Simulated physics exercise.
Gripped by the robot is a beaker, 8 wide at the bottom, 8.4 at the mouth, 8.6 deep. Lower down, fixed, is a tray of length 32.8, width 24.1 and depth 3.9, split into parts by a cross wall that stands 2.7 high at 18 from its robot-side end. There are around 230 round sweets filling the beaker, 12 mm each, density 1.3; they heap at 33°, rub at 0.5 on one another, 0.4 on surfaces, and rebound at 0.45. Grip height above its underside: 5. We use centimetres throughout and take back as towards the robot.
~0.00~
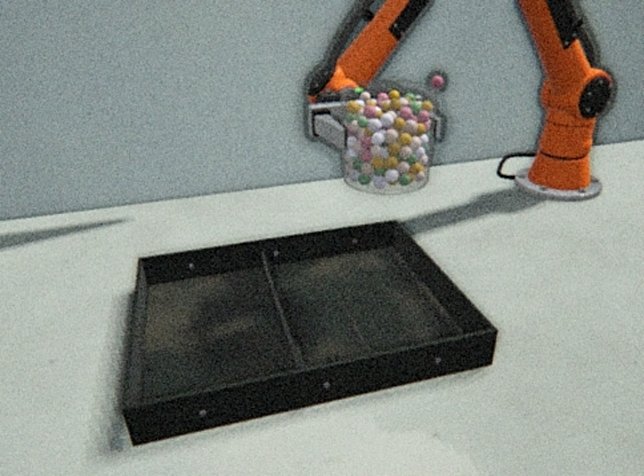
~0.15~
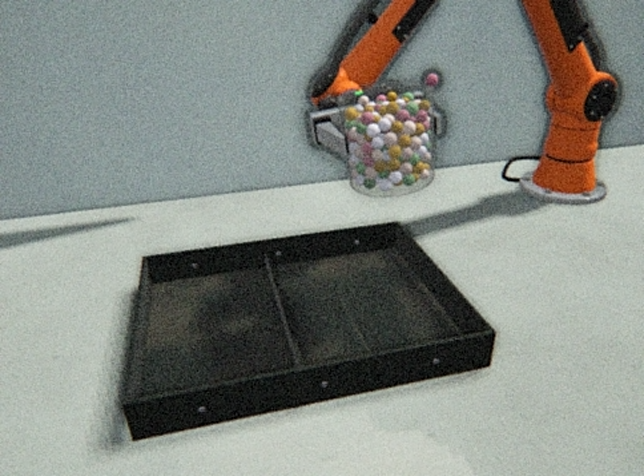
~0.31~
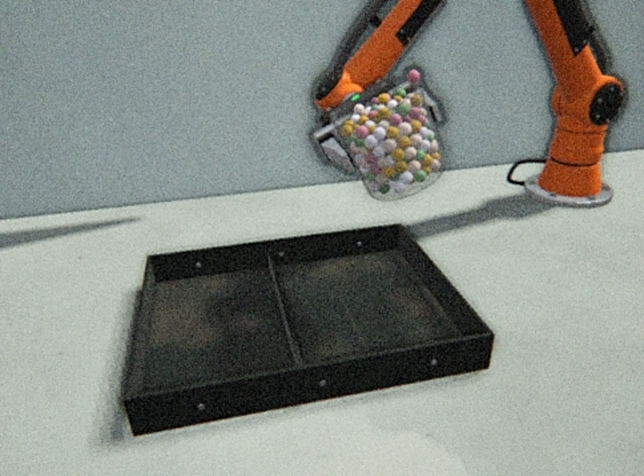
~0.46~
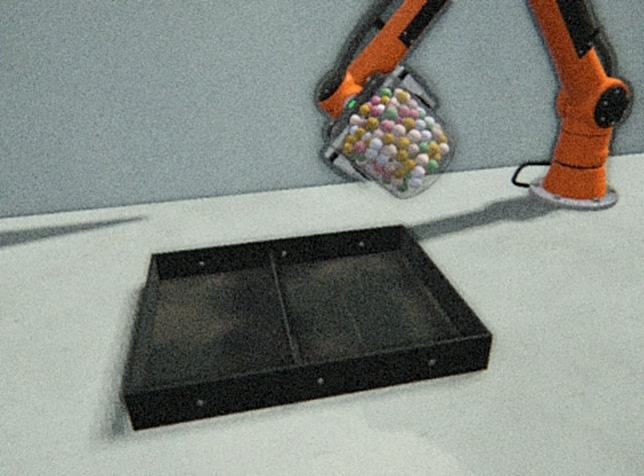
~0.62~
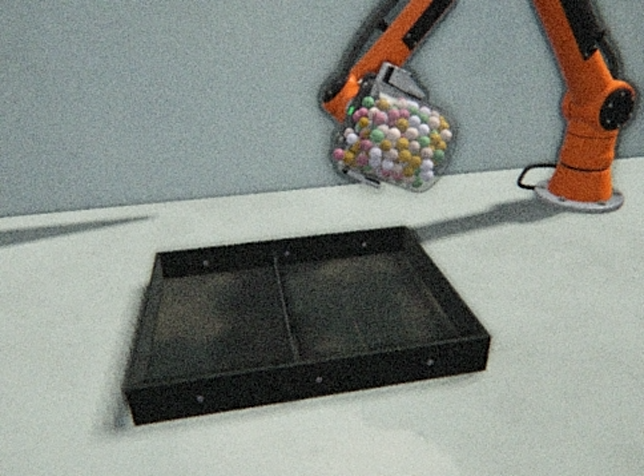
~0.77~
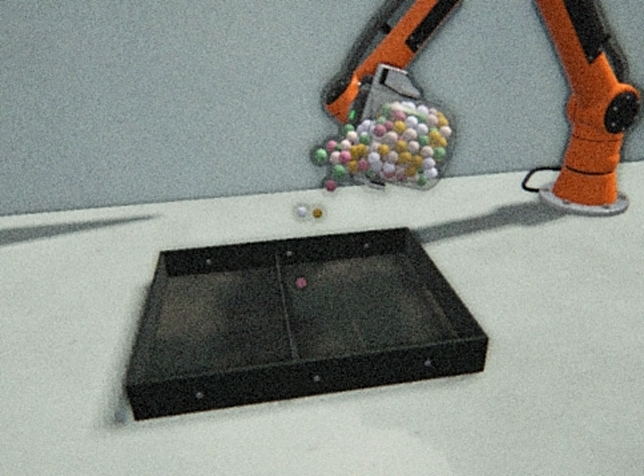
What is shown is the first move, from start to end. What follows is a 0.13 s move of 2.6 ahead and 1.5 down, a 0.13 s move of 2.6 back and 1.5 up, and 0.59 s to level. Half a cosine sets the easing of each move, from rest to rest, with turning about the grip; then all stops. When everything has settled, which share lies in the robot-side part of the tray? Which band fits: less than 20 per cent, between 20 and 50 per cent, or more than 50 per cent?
It falls below 20 per cent.
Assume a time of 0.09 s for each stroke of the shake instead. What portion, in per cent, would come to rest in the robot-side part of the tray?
Roughly 10 percent would.
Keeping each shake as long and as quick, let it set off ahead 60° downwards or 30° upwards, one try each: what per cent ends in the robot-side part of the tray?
First try about 10 %, second try about 20 %.
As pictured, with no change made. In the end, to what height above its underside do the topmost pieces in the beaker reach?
Around 9.0 cm up.
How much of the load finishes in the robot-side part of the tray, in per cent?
Around 10 percent.
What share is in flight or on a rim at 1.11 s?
Some 2 percent.
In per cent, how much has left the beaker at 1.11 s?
Around 15 percent at that moment.
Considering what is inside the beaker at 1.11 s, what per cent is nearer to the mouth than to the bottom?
Some 45 percent is in that half.
After 1.11 s, tilted 69° forward, highest piece 23 above the table; 199 in the beaker, 15 in the robot-side part, 11 in the far-side part, 5 in flight or on a rim.
After 1.45 s, tilted 14° forward, highest piece 24 above the table; 192 in the beaker, 23 in the robot-side part, 14 in the far-side part, 1 in flight or on a rim.
After 1.82 s, level, highest piece 24 above the table; 192 in the beaker, 24 in the robot-side part, 14 in the far-side part.
After 2.87 s, level, highest piece 24 above the table; 192 in the beaker, 24 in the robot-side part, 14 in the far-side part.
At rest, 192 in the beaker, 24 in the robot-side part, 14 in the far-side part. That is 10 % in the robot-side part of the tray.
